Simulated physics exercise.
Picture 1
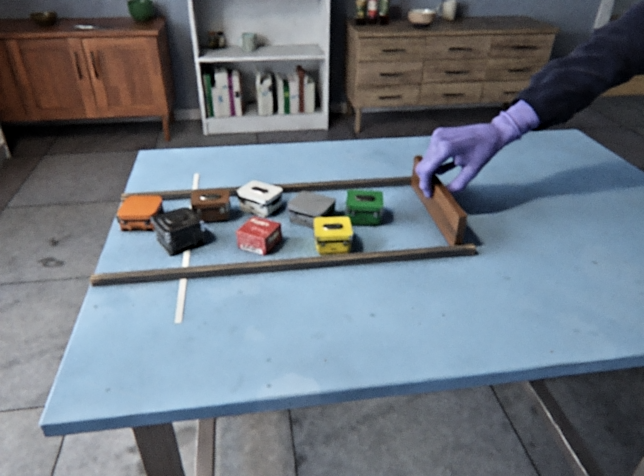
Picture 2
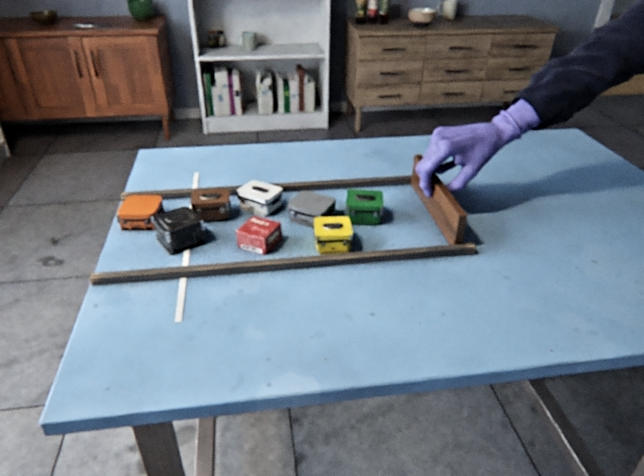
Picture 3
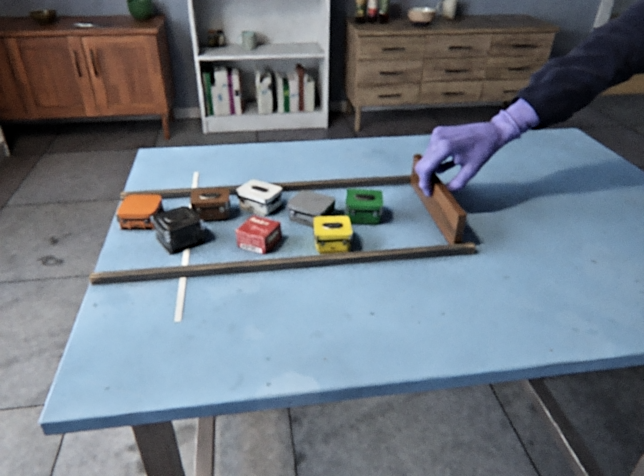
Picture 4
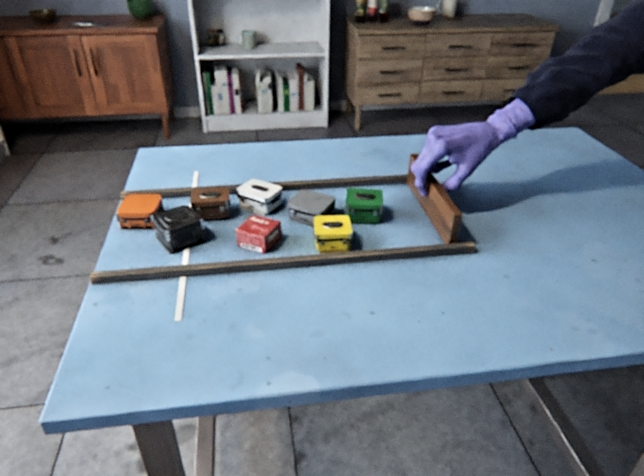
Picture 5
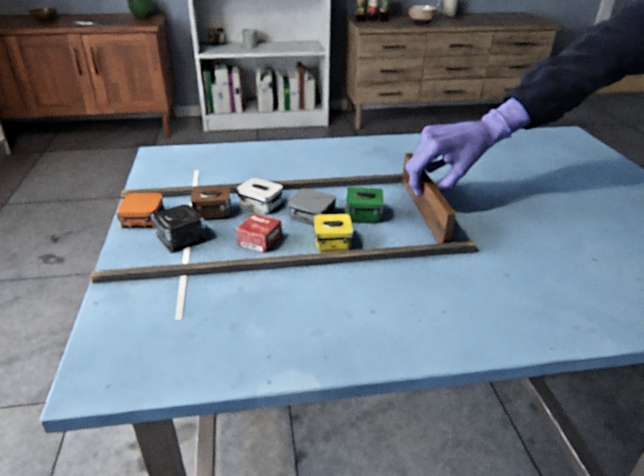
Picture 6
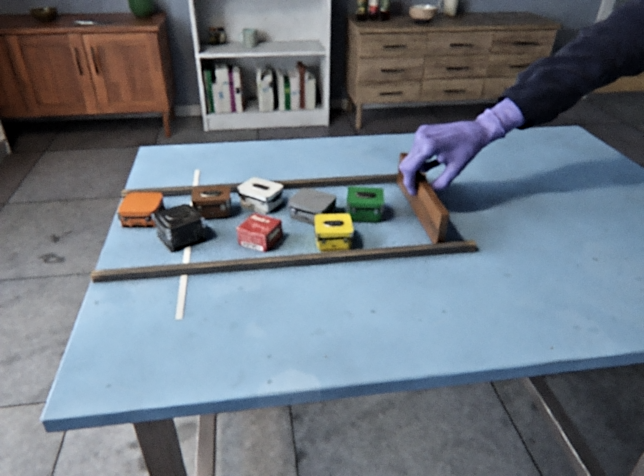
A purple-gloved hand held a brown wooden board upright between two rails on a blue table and slid it slightly left, while the eight small colourful cases scattered between the rails stayed still.
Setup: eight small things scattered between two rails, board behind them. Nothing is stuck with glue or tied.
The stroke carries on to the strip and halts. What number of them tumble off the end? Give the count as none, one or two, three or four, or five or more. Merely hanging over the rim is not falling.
The count is one or two.
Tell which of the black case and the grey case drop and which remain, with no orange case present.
The black case ends up below while the grey case stays up top.
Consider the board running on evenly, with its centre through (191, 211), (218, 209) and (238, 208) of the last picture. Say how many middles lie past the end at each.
First 2, then 0, then 0.
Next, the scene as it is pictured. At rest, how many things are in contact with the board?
3 in contact.
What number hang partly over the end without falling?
The number overhanging is 0.
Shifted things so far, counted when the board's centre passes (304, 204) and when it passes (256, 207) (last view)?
The first number is 5, the next one 7.
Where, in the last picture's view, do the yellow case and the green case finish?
In the last picture the yellow case sits around (167, 246) and the green case around (170, 220).
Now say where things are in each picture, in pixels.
The first frame shows orange case (142, 214); black case (179, 230); brown case (212, 206); board (436, 199); tape (189, 232).
The second frame shows black case (179, 230); red box (260, 235).
The third frame shows brown case (211, 205); white case (260, 198).
The fourth frame shows orange case (142, 212); board (431, 197).
The fifth frame shows black case (179, 227); yellow case (333, 234).
The sixth frame shows orange case (143, 211); black case (180, 227); brown case (212, 203); board (420, 196); tape (190, 228).
A little later, none off yet; orange case at rest near (143, 211); black case at rest near (180, 227); brown case at rest near (212, 203).
Next, none off yet; orange case at rest near (143, 211); black case moving near (170, 227); brown case at rest near (210, 203).
When it is over, the number that fall off is one or two; down, black case and orange case.
